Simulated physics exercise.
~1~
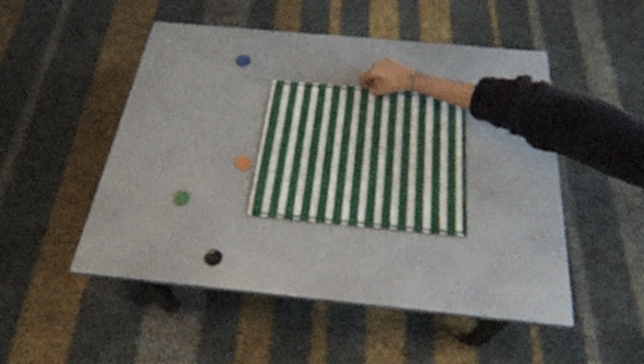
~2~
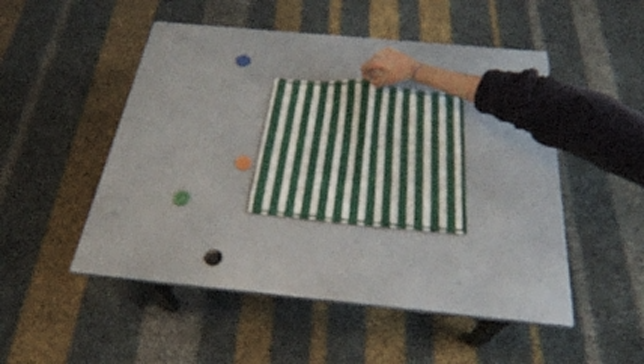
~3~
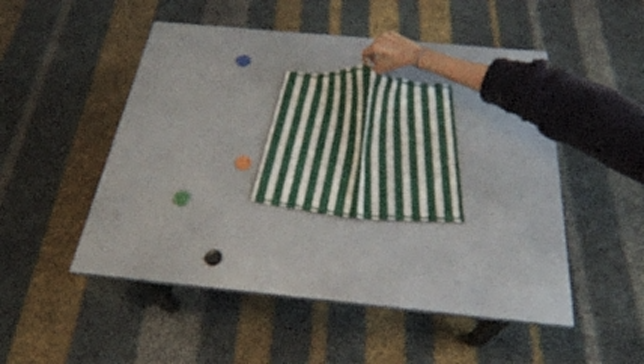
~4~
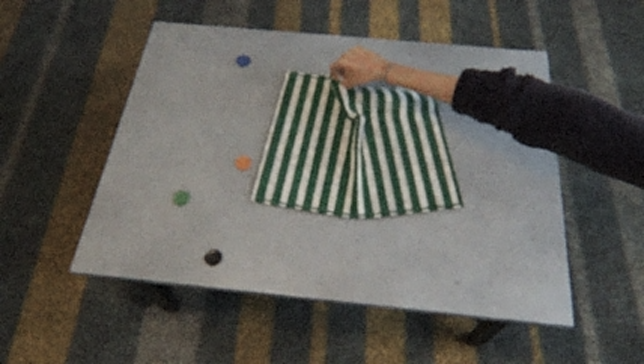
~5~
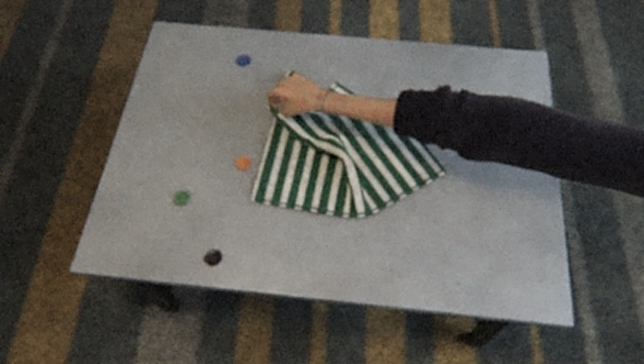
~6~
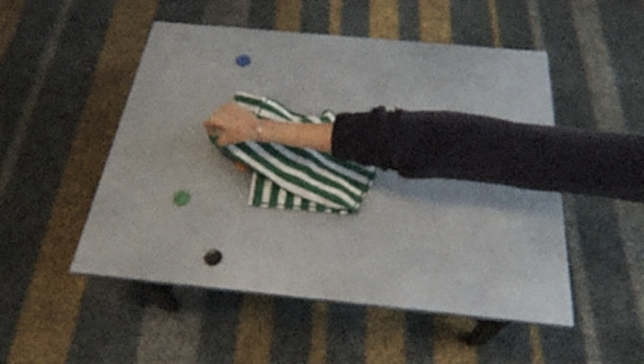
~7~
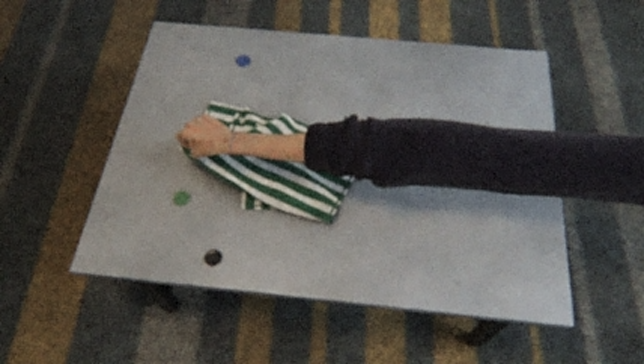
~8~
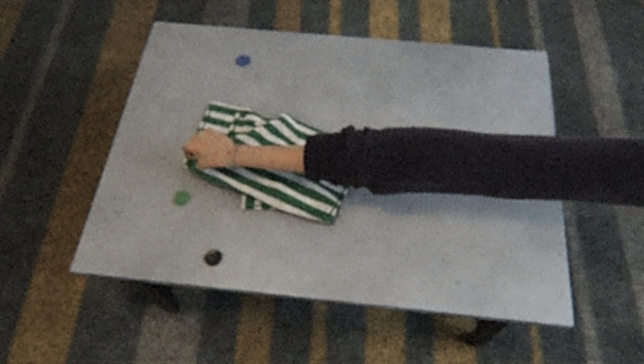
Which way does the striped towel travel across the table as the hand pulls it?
The towel moves to the left, folding and bunching up as the hand pulls it.
